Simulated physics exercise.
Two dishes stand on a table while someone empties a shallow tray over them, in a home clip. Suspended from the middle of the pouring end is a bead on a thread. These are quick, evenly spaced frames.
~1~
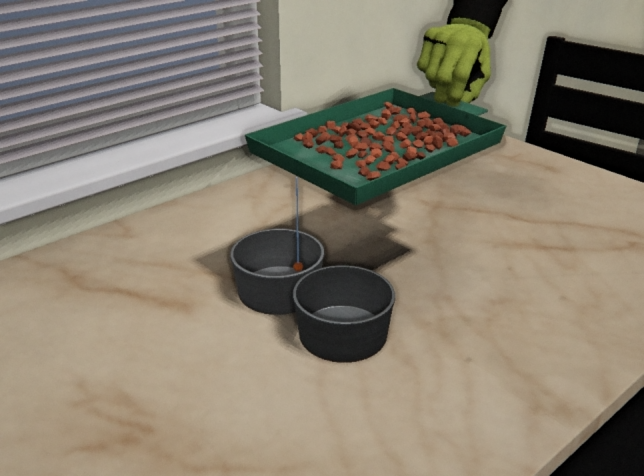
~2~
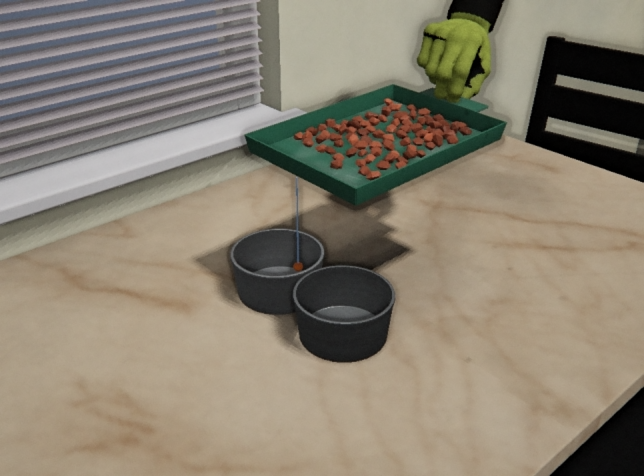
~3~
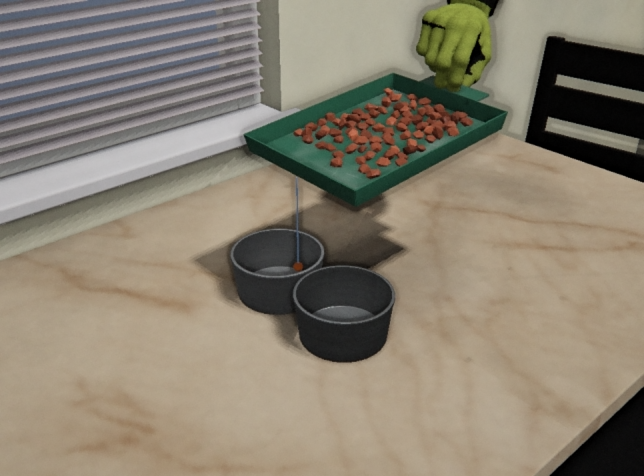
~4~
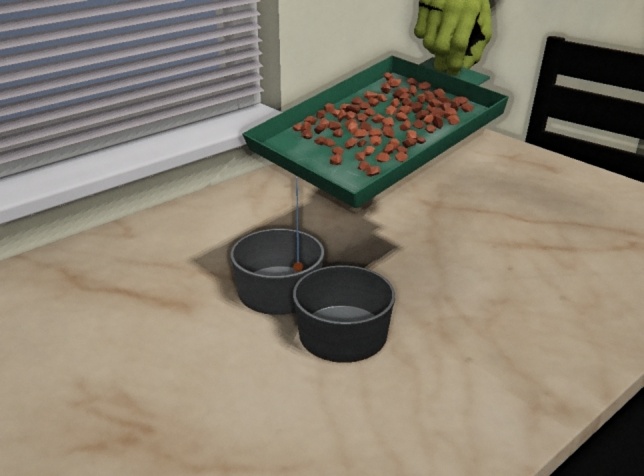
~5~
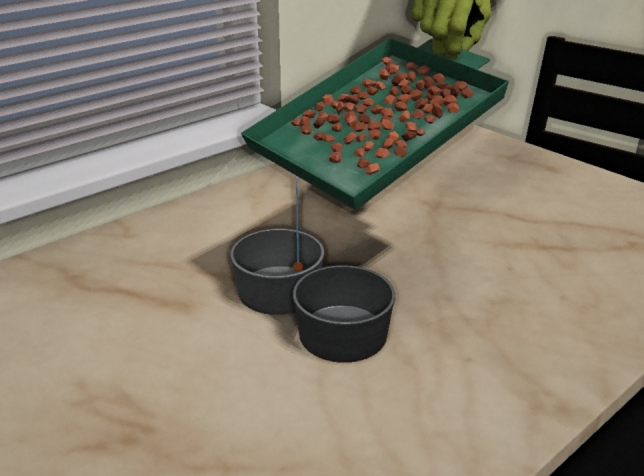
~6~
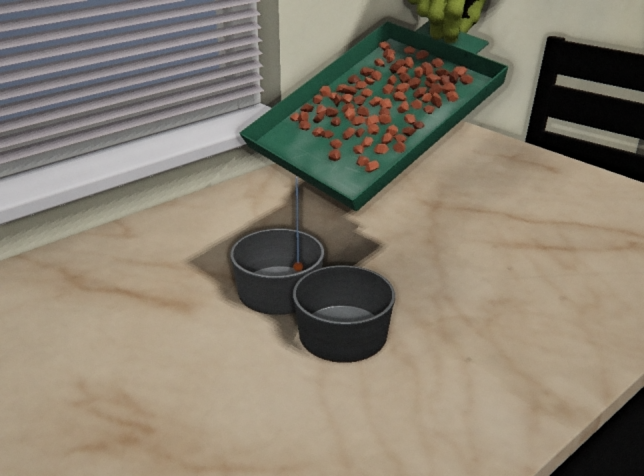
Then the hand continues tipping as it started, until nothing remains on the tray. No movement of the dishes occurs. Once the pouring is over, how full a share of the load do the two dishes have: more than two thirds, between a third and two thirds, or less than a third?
They have less than a third of it.
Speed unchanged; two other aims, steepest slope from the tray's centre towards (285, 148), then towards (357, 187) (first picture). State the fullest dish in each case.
In the first case it's the dish to the left, and in the second it's the dish to the right.
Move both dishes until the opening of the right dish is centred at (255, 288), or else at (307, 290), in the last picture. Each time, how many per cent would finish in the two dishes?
It would be roughly 30 per cent, followed by roughly 40 per cent.
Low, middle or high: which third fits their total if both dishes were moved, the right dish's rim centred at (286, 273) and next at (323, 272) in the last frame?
To begin with: Under a third; after that: Under a third.
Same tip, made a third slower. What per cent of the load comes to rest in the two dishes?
Near 20 in a hundred.
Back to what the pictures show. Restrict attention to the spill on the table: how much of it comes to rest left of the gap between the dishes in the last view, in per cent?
90 per cent, roughly.
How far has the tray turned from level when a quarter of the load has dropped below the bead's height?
Roughly 85 degrees from level.
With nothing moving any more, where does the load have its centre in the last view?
Roughly pixel (271, 370).
Just after the last frame, tray tipped steeply; almost all on the tray; about a tenth in the air.
A moment on, tray tipped past a quarter turn; roughly a third on the tray; about a tenth in the right dish; roughly a third outside both; roughly a quarter in the air.
Further on, tray tipped past a quarter turn; roughly a quarter in the right dish; the larger part outside both.
When it is over, tray tipped past a quarter turn; roughly a quarter in the right dish; not one in the left dish; the larger part outside both.
